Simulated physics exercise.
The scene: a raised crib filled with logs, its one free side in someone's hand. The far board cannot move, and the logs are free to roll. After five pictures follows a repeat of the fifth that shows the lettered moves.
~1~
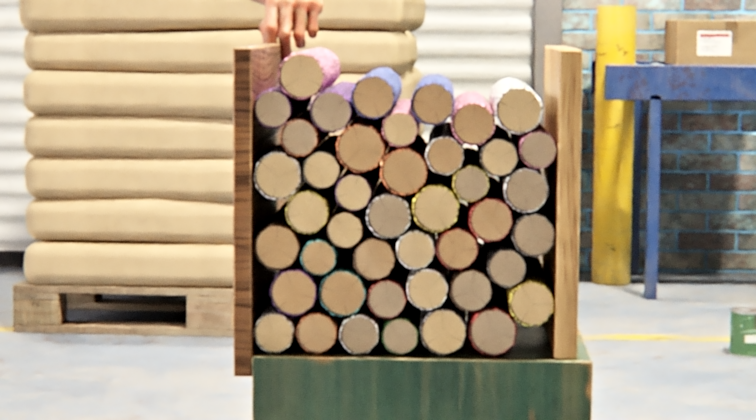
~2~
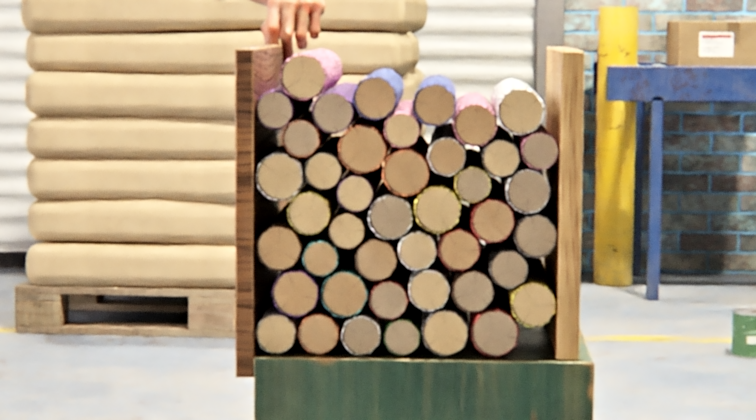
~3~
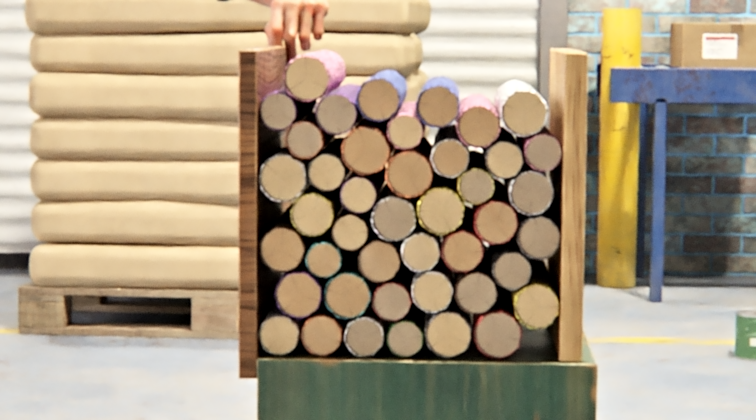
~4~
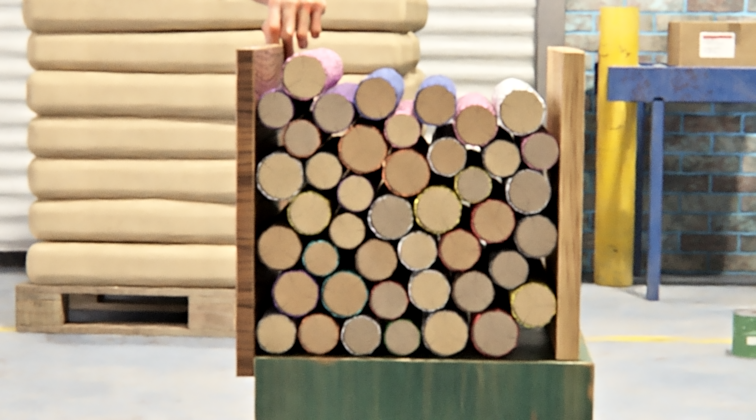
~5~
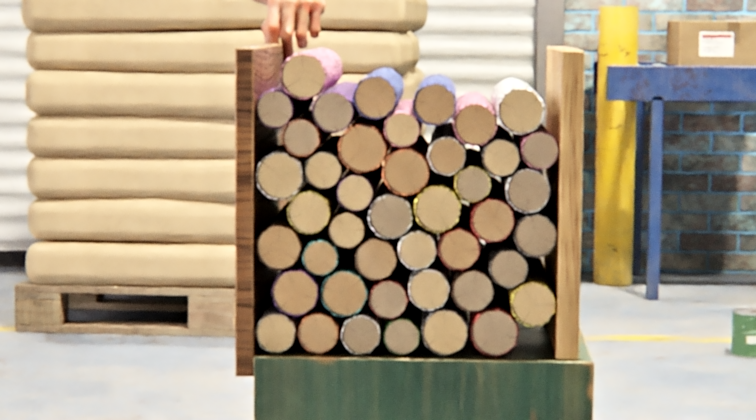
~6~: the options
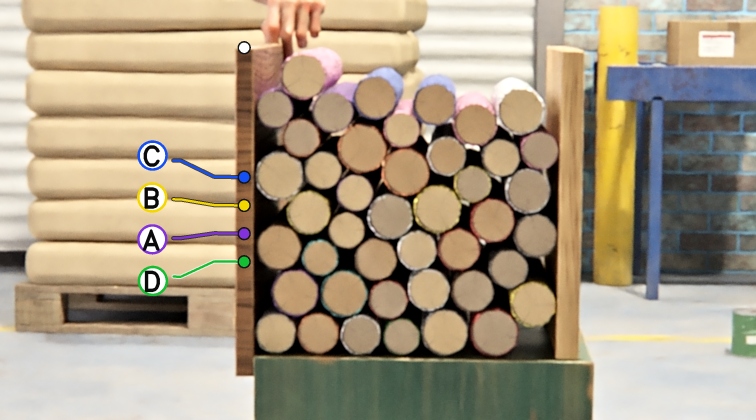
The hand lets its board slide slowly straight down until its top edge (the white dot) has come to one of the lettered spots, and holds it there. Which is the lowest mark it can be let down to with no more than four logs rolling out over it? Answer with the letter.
The lowest mark that will do is B.
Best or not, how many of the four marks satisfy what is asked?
The number is two.
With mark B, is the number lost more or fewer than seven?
It loses fewer than seven.
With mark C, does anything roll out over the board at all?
Yes, at C.
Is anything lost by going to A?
At A: Yes.
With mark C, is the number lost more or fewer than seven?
Fewer than seven.
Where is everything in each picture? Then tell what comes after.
A log (400, 129); a log (301, 76); side board (262, 196), in the first frame.
Side board (264, 197); a log (276, 334), in the second frame.
A log (498, 335); a log (432, 292), in the third frame.
A log (417, 251); a log (309, 213), in the fourth frame.
A log (279, 176); a log (362, 149); a log (402, 129), in the fifth frame.
On the copy, A at (244, 234); B at (244, 206); C at (244, 177); D at (244, 262); the white dot at (244, 48).
On B. First, top of the board (254, 118).
Then, top of the board (254, 197).
Finally, top of the board (254, 205), three out over the board.
By contrast, A five out over the board; C one out over the board; D five out over the board.
